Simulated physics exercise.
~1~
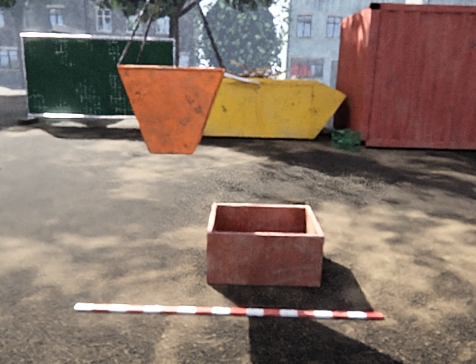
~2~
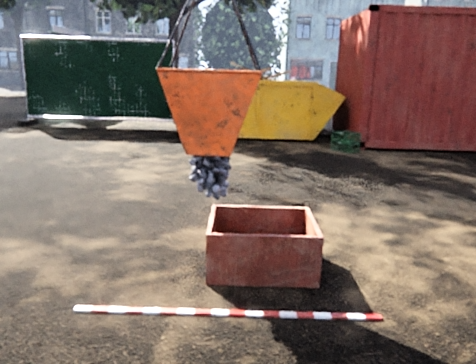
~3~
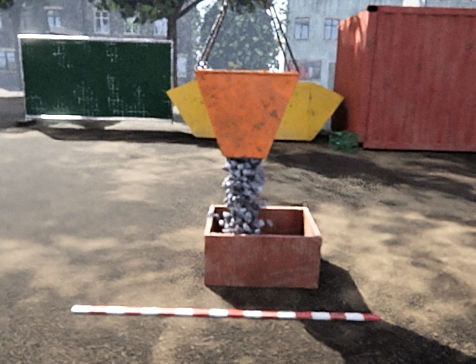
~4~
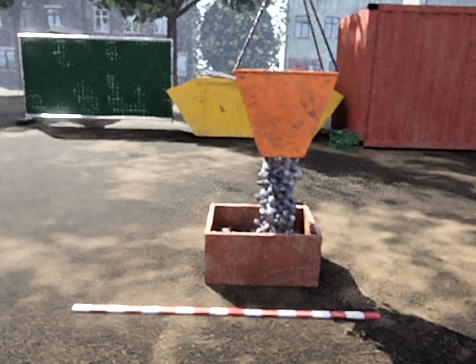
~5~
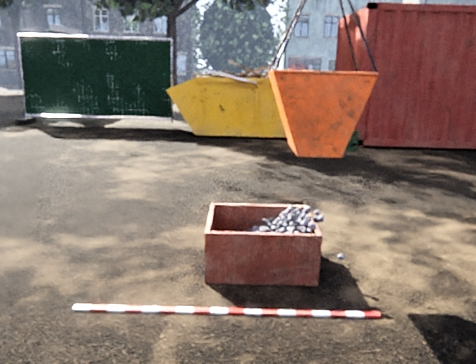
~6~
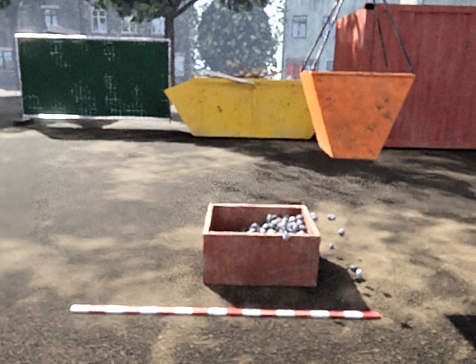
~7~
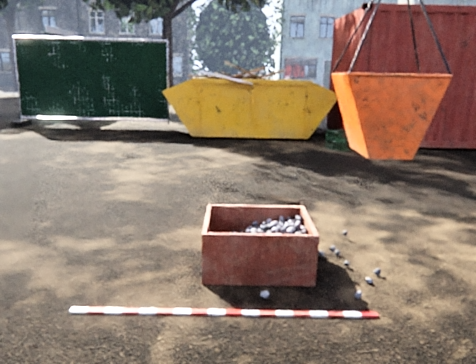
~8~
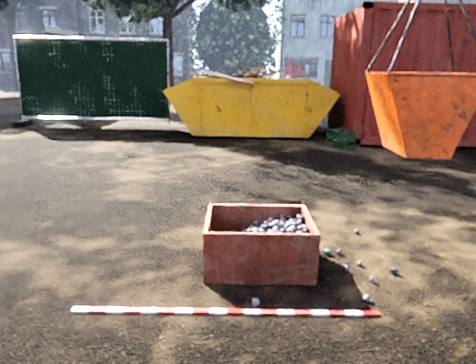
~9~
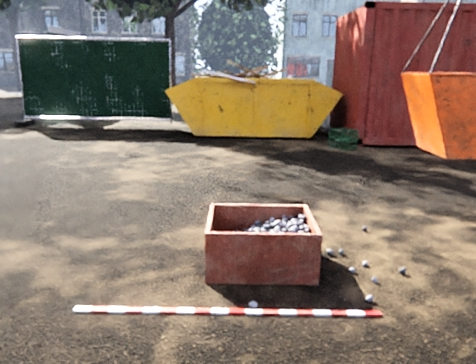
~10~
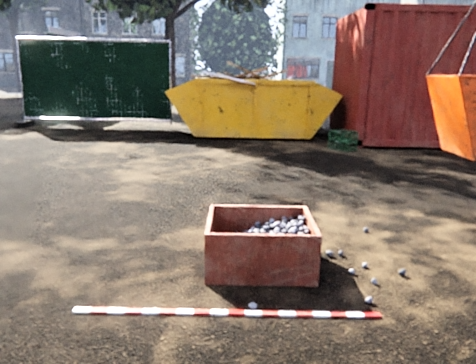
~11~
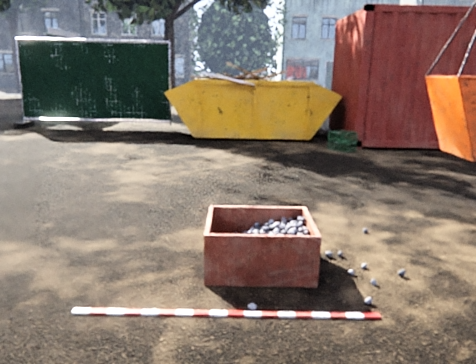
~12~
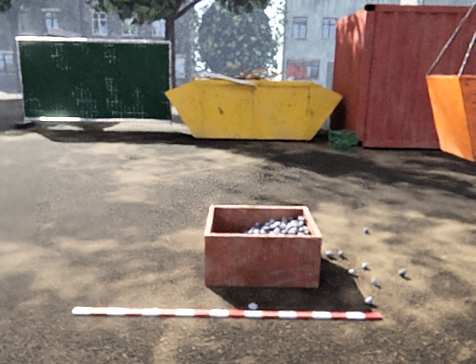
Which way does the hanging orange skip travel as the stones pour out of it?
The orange skip travels to the right, passing over the box and carrying on towards the right edge of the view.
